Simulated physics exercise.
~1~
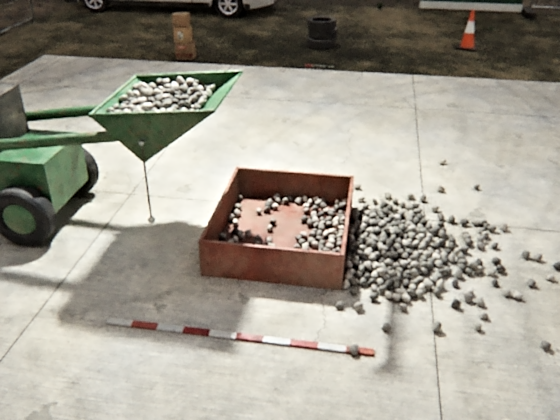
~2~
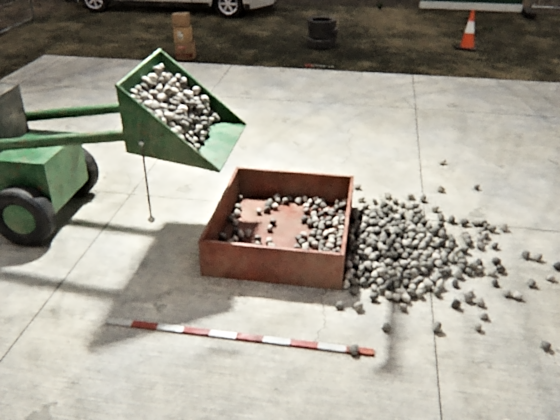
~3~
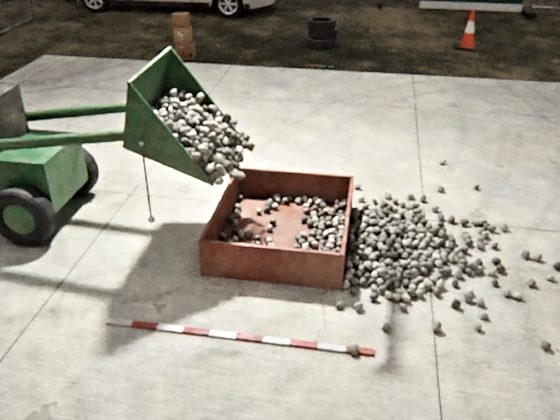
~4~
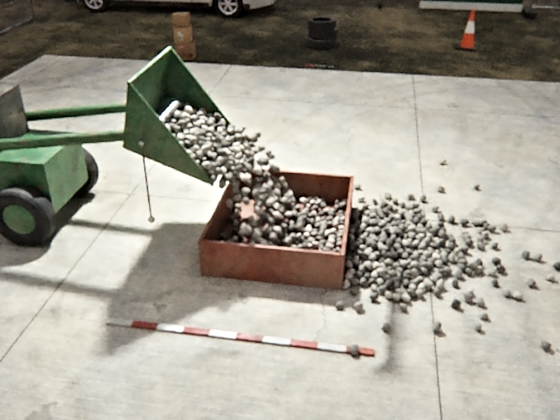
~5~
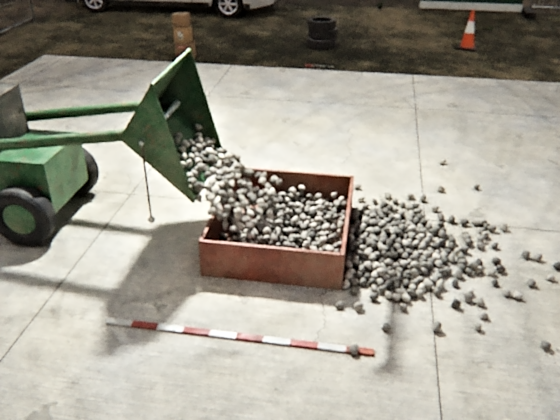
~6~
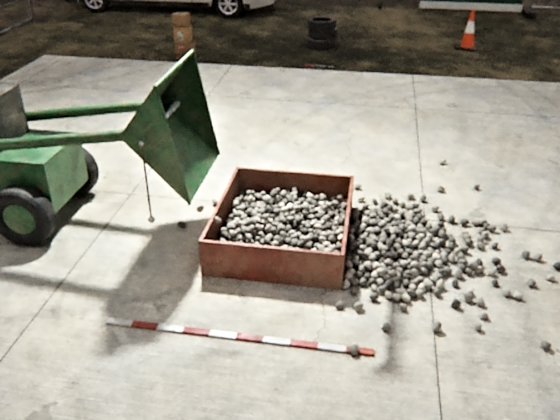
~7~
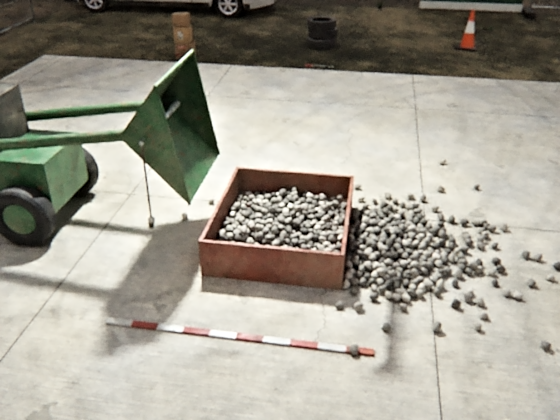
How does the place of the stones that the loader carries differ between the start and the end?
At the start they lie in the raised green bucket at the left. At the end nearly all of them are in the reddish-brown bin, lower down and further to the right.
